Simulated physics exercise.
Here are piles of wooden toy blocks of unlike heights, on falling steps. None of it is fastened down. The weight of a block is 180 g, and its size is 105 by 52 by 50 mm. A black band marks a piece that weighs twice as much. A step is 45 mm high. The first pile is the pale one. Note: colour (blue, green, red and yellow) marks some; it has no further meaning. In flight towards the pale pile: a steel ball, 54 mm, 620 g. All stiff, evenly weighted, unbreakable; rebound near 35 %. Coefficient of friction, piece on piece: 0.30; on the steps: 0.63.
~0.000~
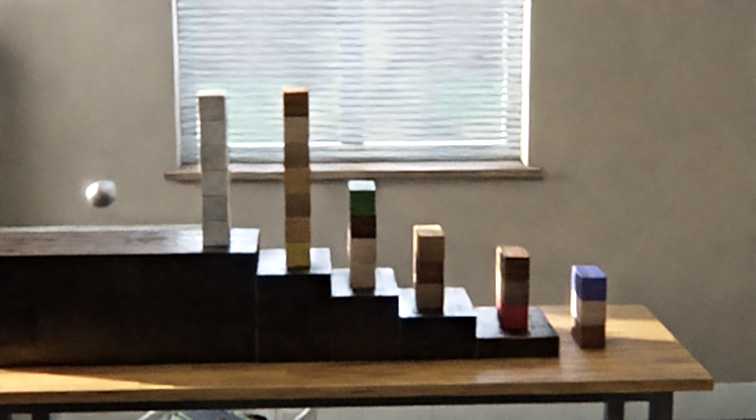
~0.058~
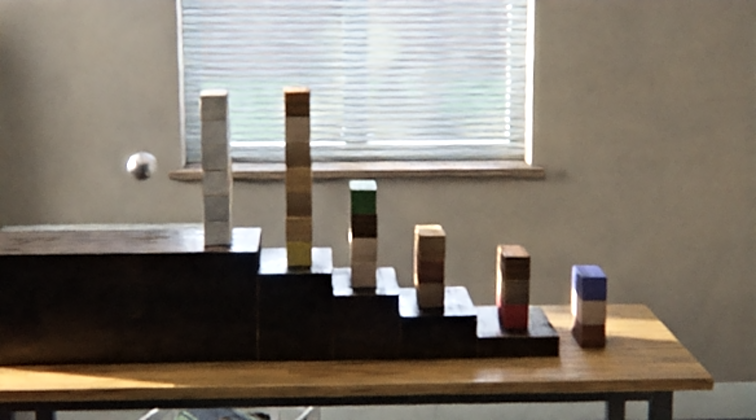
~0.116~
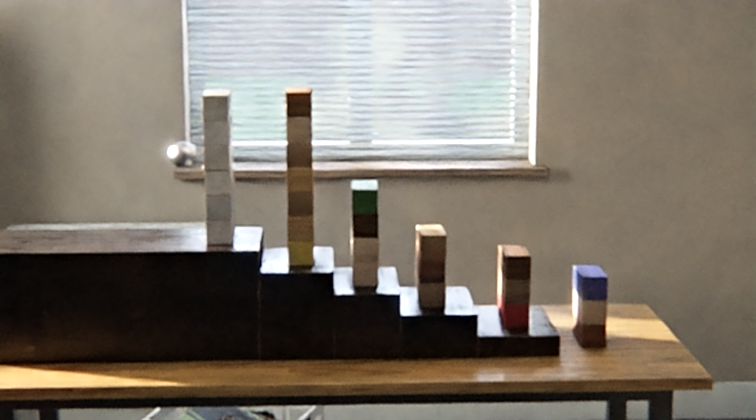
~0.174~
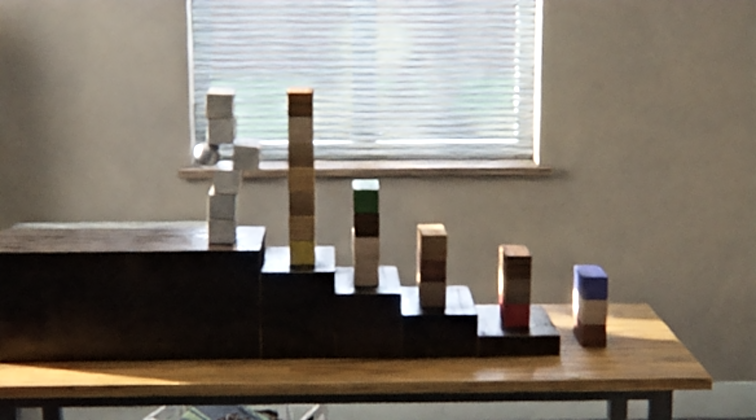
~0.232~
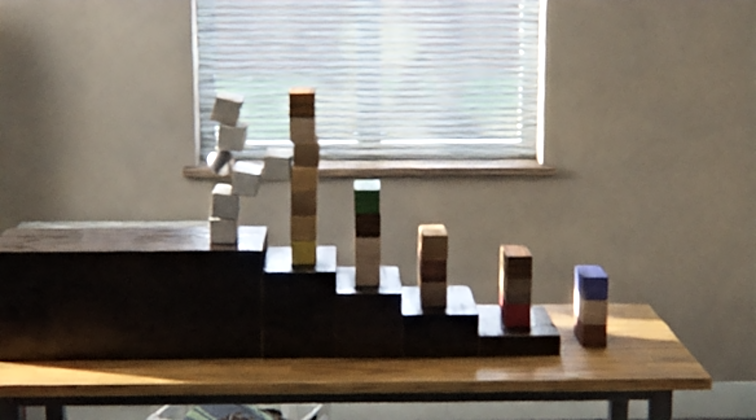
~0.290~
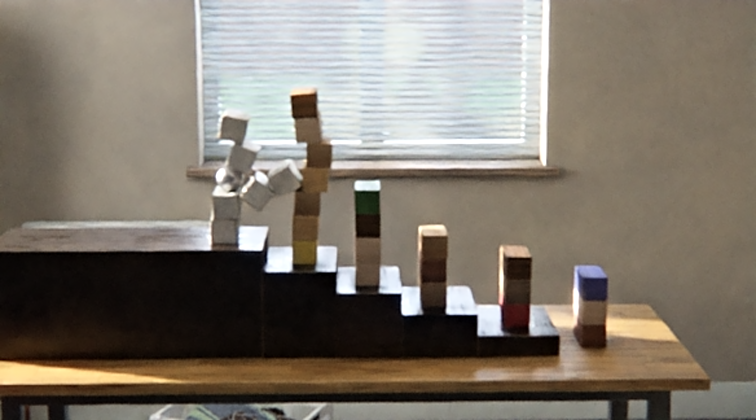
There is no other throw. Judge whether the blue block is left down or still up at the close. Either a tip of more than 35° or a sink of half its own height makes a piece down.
At the close the blue block is down.
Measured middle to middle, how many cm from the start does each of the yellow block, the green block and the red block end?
I'd estimate yellow at 0 cm, green at 36 cm and red at 2 cm.
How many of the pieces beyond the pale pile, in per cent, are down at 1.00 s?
65 %.
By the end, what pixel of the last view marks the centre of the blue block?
Look near (655, 329) in the last frame.
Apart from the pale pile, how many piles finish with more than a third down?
The answer is 5.
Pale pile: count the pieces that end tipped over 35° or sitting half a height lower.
Count: 4.
Around 0.54 s, 4 of the pale pile down; 4 of the 20 other blocks down; blue block unmoved; green block tipped 16°.
Around 1.00 s, 4 of the pale pile down; 13 of the 20 other blocks down; blue block unmoved; green block on its side.
Finally (2.4 s), 4 of the pale pile down; 17 of the 20 other blocks down; blue block on its side; green block on its side; yellow block unmoved. Seen by the last camera, middles, blue block near (655, 329), green block near (497, 305).
